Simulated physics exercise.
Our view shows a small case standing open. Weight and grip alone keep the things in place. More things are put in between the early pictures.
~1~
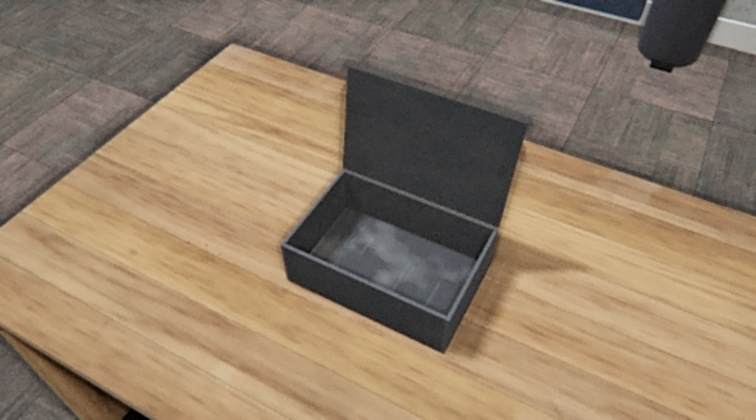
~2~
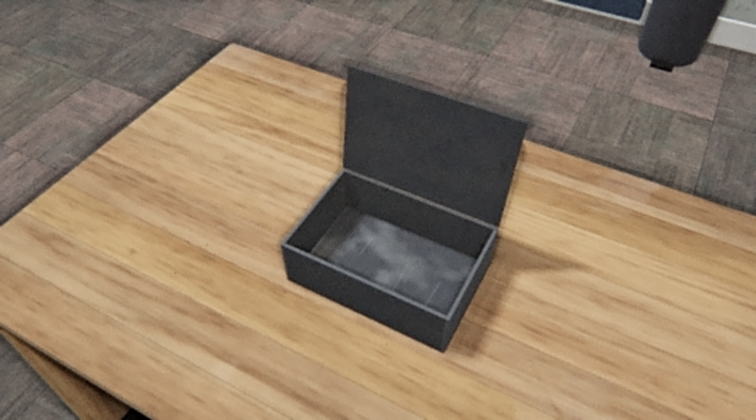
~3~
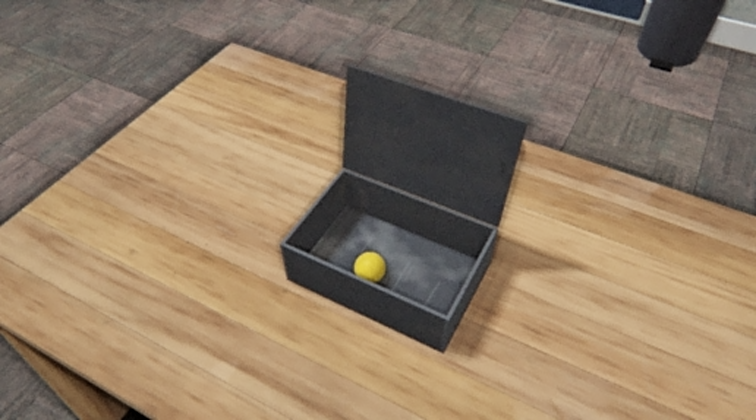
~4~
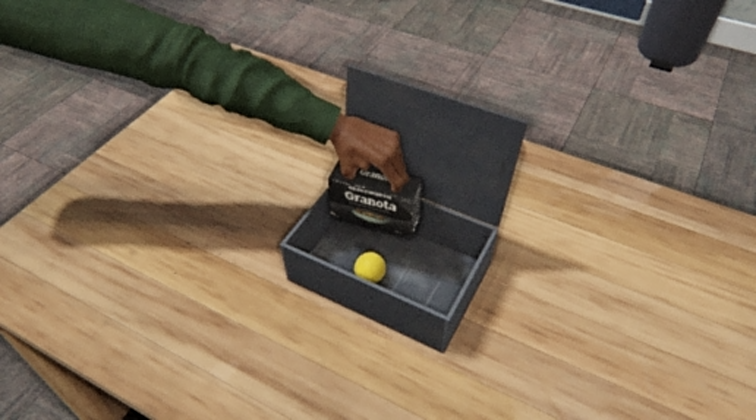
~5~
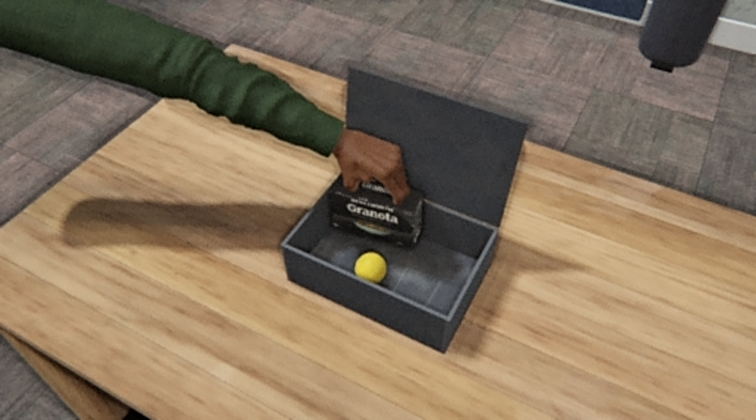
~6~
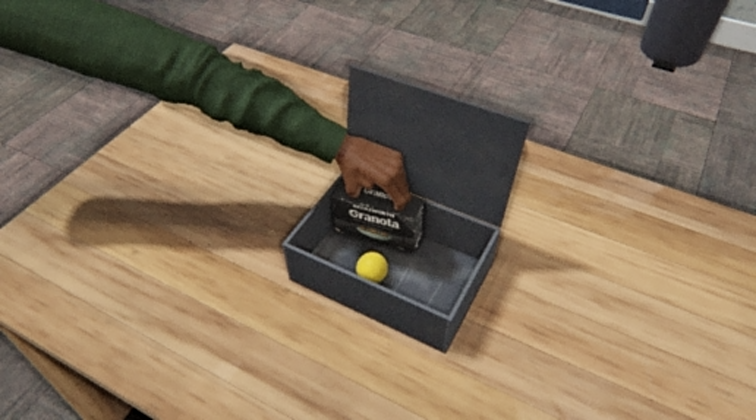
A small dark case stood open and empty on a wooden table until a yellow ball-like object appeared inside; then a green-sleeved arm reached in from the left, lowering a black granola carton behind it.
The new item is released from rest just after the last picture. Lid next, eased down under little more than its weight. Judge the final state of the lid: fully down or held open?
In the end it is fully down.
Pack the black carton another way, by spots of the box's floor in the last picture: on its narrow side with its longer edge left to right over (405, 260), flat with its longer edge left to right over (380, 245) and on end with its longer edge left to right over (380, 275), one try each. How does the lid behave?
So, one: It drops fully; two: It drops fully; three: It drops fully.
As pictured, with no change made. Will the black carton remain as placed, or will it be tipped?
As it turns out, it keeps its original angle.
Then, 0.90 s on from there, lid starting down; black carton shifted a little near (379, 237).
Then, 1.50 s on from there, lid 66° above the rim; black carton shifted a little near (379, 237).
Then, 1.80 s on from there, lid 33° above the rim; black carton shifted a little near (379, 237).
Then, 2.00 s on from there, lid 4° above the rim; black carton shifted a little near (379, 237).
In the end, lid shut; moved from the start, black carton; yellow lemon unmoved. At the end, from the last picture's camera, black carton near (379, 237).
